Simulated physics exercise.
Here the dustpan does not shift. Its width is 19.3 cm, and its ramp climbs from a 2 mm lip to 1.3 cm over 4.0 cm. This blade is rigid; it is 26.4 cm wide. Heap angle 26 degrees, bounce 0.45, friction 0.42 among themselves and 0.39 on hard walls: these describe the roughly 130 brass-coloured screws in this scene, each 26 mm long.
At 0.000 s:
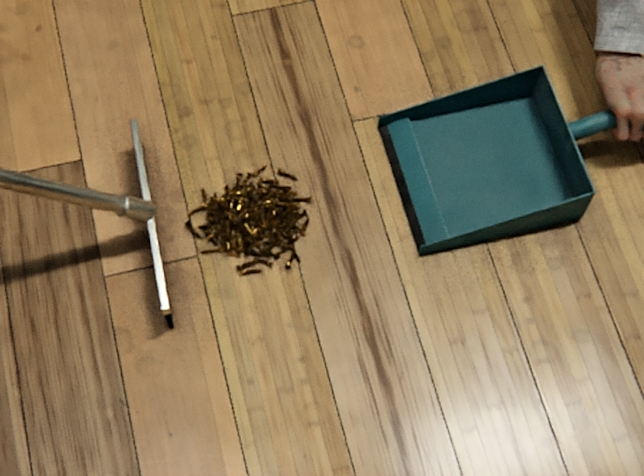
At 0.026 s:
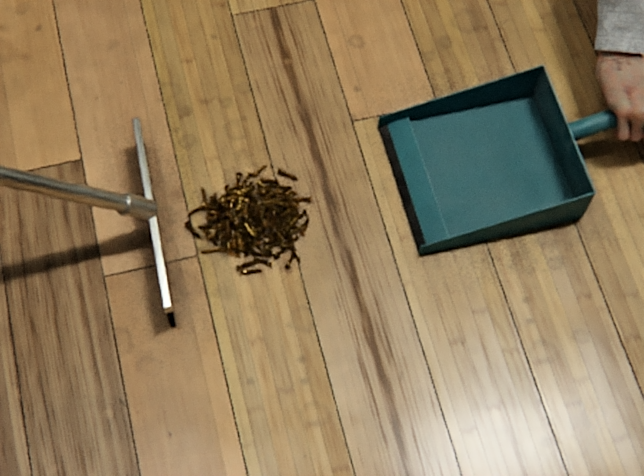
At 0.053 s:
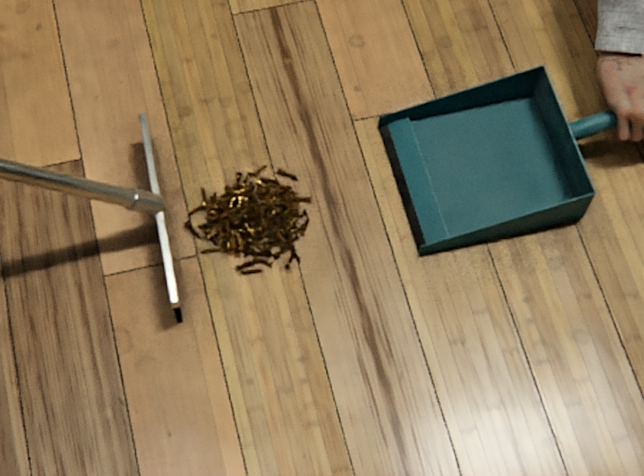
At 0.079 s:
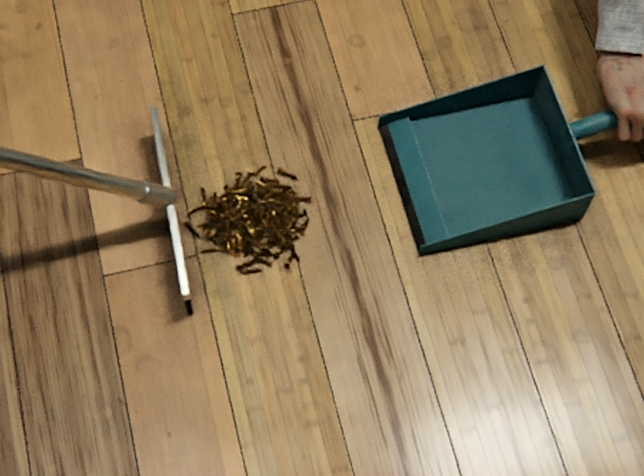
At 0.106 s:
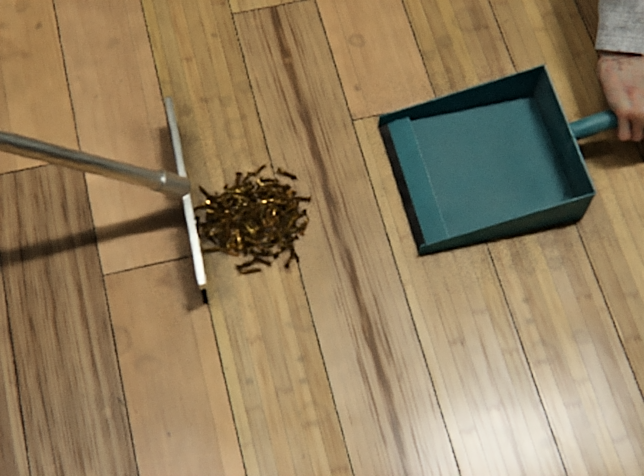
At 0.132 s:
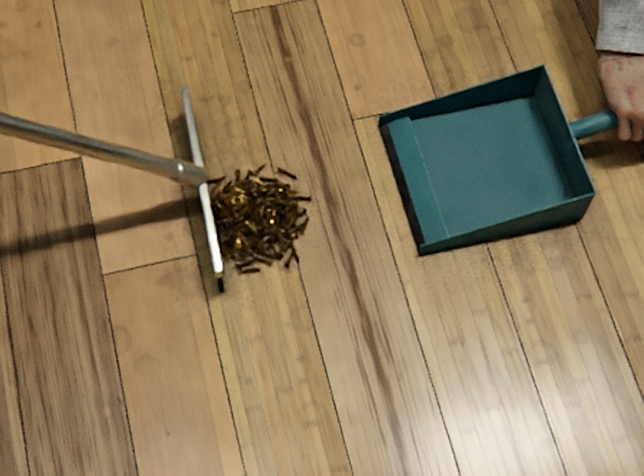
Hand holding a teal dustpan still on a wooden floor while a metal-handled blade slides right, nudging a pile of small brass-coloured pieces.
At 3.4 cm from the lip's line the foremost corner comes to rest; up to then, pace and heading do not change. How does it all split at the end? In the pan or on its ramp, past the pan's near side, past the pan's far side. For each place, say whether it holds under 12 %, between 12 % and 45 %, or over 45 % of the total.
As I see it, pan: A middling share, near side: A small share, far side: A middling share.
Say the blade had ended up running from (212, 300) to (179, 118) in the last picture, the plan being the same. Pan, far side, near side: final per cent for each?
Split: Pan = 30, far = 0, near = 5.
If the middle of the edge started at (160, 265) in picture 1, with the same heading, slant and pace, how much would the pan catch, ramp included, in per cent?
Estimate: ~ 25 %.
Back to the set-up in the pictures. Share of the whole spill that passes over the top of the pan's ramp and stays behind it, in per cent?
About 5 %.
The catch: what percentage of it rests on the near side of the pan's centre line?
I'd put it at around 20 per cent.
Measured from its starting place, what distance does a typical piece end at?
Near 20 cm.
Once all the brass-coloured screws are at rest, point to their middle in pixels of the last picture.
Look around (386, 159) in the last picture.
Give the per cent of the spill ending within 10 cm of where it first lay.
Around 5 per cent, give or take.
Then, at 0.26 s, middle of the blade 13 cm from the lip; 0 % over the lip, far side 5 %, near side 0 %.
After 0.35 s, middle of the blade 6 cm from the lip; 0 % over the lip, far side 15 %, near side 5 %.
After 0.57 s, middle of the blade 4 cm from the lip; 25 % over the lip, far side 20 %, near side 0 %.
At rest (1.6 s), pan 25 %, near side 0 %, far side 20 %, in front of the lip or behind the blade 55 %.
